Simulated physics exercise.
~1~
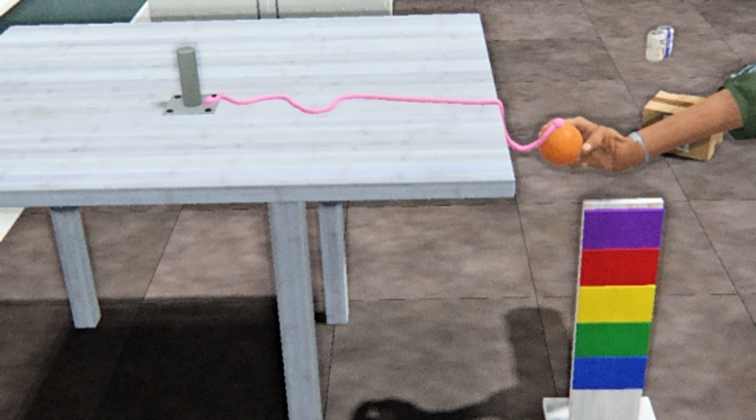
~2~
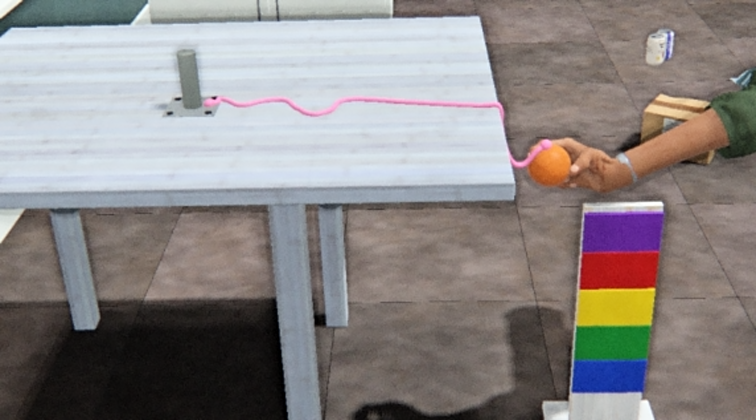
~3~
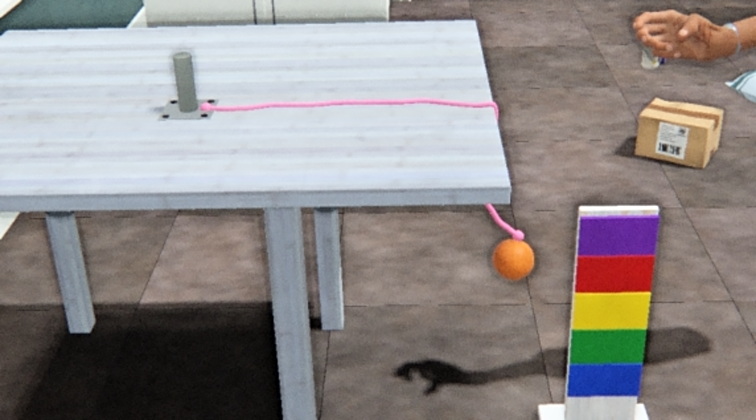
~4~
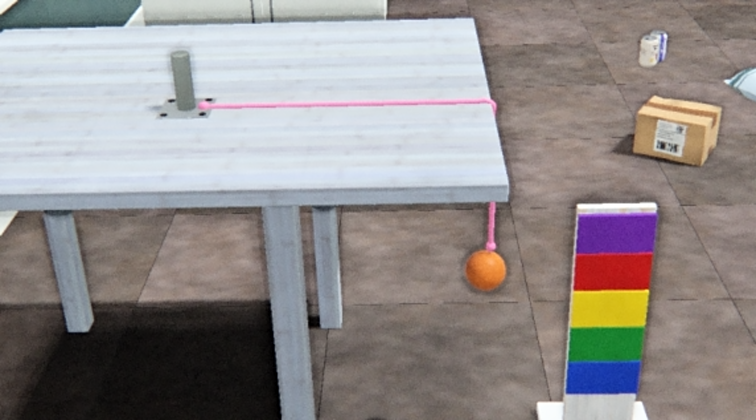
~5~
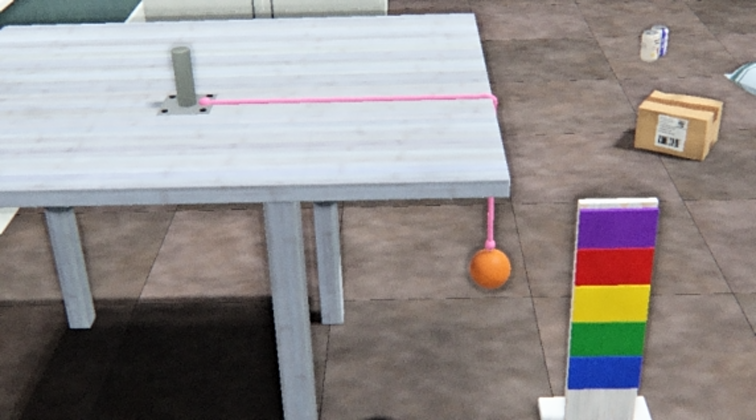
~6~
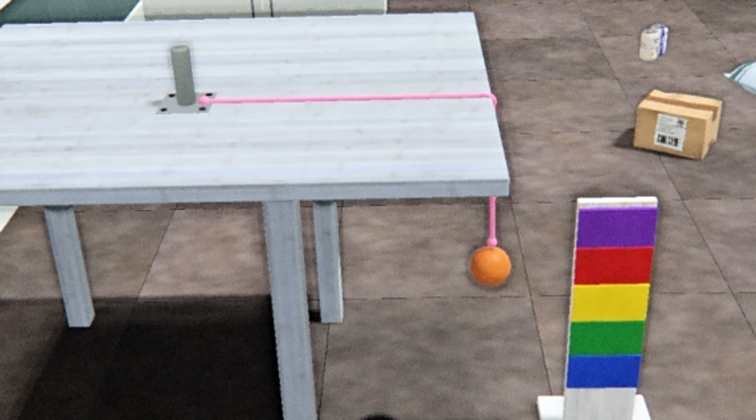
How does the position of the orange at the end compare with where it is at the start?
At the start the orange is held in the hand out beyond the table's right edge, near the height of the tabletop. At the end it is lower and further left, hanging on the pink cord just below the table's edge.
